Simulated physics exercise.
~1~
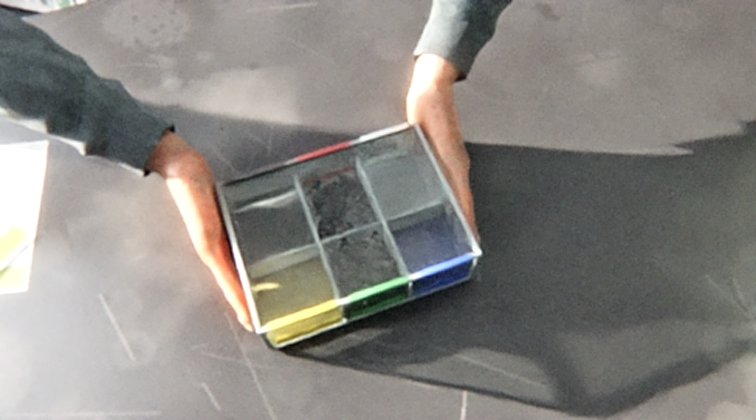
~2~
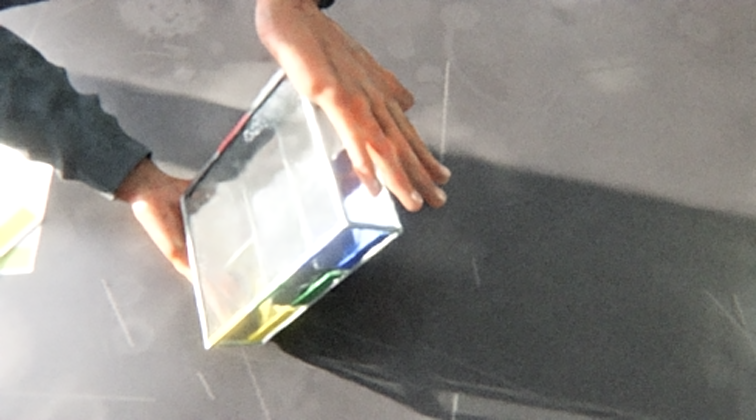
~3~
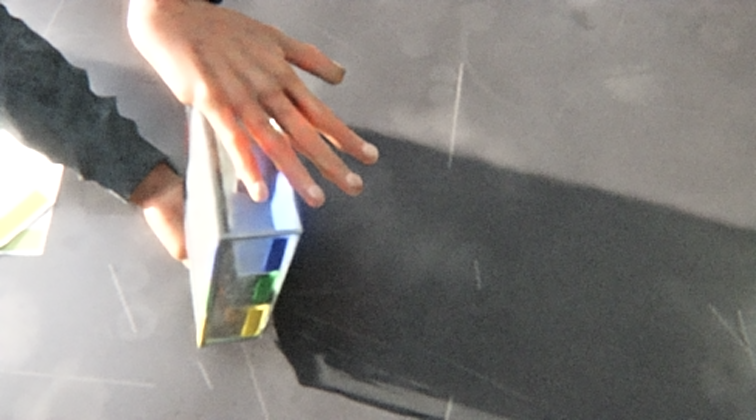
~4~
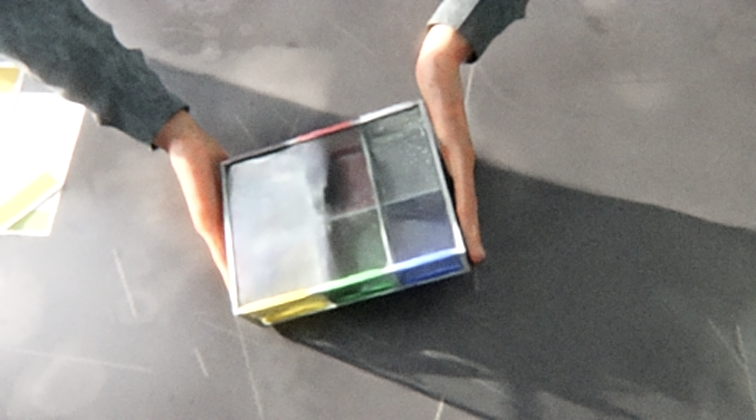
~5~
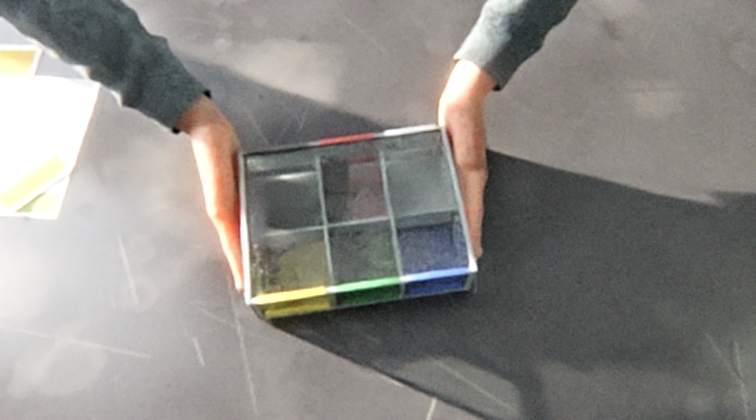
We see two hands holding a clear-lidded box divided into six compartments with coloured edges, dark pieces visible inside. The hands tip it steeply onto one corner, one palm across the lid, then lower it flat again, both hands gripping its sides.
